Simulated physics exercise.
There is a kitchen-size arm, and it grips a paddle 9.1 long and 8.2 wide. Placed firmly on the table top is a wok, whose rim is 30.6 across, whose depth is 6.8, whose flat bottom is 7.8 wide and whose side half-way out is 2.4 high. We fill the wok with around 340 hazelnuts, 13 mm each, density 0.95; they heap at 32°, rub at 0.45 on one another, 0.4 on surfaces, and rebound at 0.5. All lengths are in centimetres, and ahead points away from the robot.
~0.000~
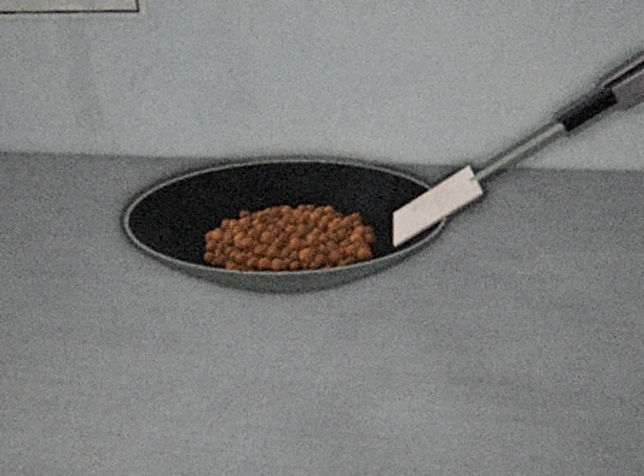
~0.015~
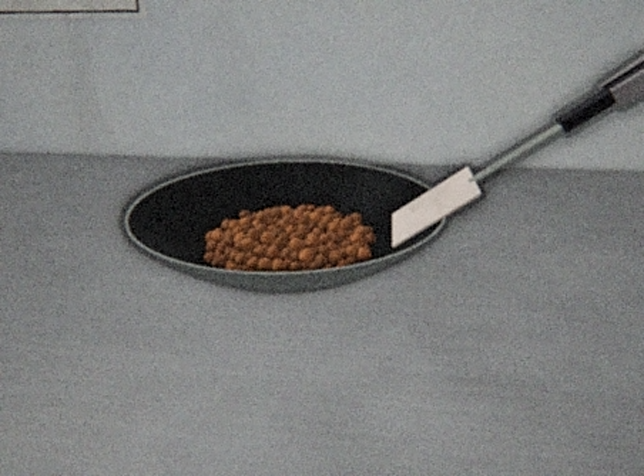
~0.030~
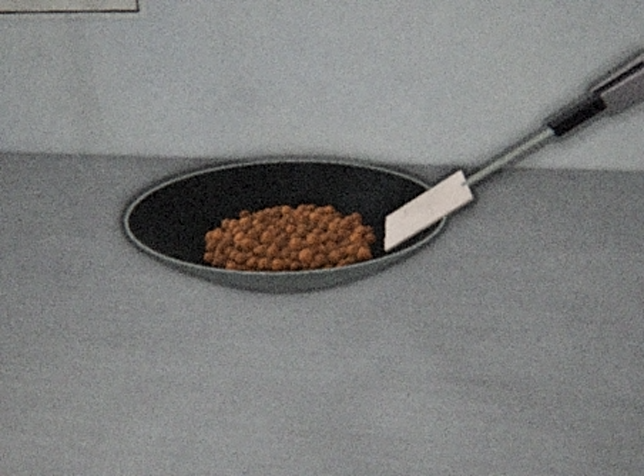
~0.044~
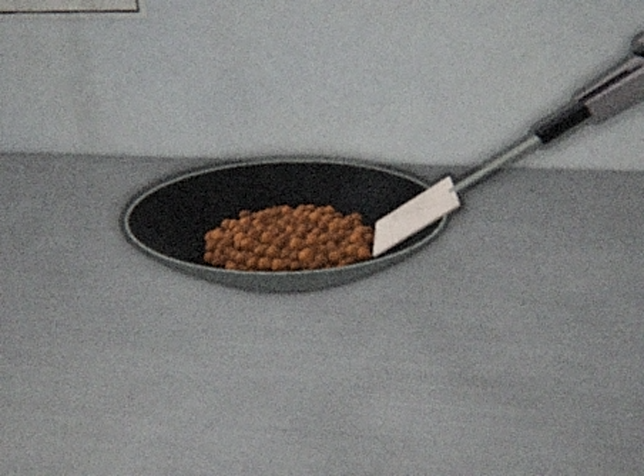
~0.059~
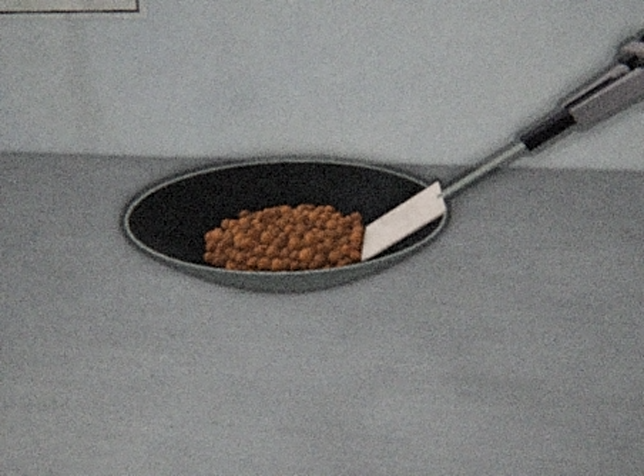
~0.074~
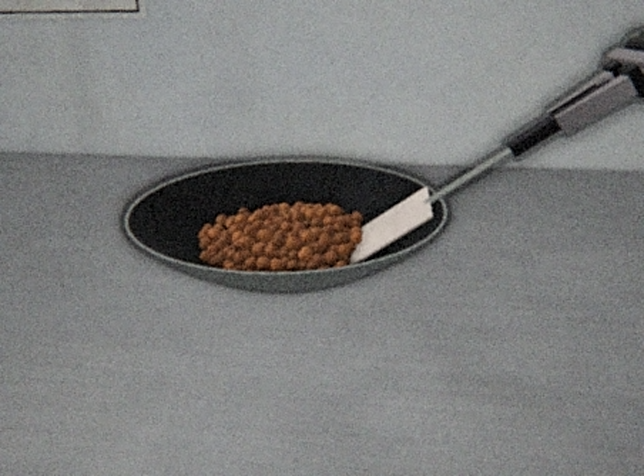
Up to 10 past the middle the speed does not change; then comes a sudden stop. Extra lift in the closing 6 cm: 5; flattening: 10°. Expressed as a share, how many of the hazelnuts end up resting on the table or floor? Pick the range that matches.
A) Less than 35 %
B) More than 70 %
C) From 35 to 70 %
Less than 35 %.
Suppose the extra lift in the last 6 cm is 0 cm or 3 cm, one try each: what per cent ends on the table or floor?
Result: Approx. 25 % and 30 %, one try each.
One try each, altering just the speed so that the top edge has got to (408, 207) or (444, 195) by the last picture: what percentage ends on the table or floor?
Estimates: Near 40 %, near 15 %.
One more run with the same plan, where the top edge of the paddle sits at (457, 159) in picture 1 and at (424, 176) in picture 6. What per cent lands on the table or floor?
I'd put it at roughly 20 per cent.
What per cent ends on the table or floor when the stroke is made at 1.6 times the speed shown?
Something close to 50 per cent ends up on the table or floor.
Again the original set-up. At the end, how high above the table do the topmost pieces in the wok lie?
Roughly 6.5 centimetres.
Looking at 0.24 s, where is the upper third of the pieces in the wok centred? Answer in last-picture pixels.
Around (205, 205).
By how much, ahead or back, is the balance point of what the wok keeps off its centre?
Ahead, by about 4.0 cm.
After 0.15 s, sloping 37°, highest piece 8 above the table; 338 in the wok.
After 0.24 s, sloping 34°, highest piece 8 above the table; 335 in the wok, 3 on the blade or in flight.
After 0.48 s, sloping 27°, highest piece 12 above the table; 265 in the wok, 34 on the table or floor, 39 on the blade or in flight.
After 1.53 s, sloping 27°, highest piece 6 above the table; 265 in the wok, 73 on the table or floor.
In the end, 265 in the wok, 73 on the table or floor. That is 22 % on the table or floor.
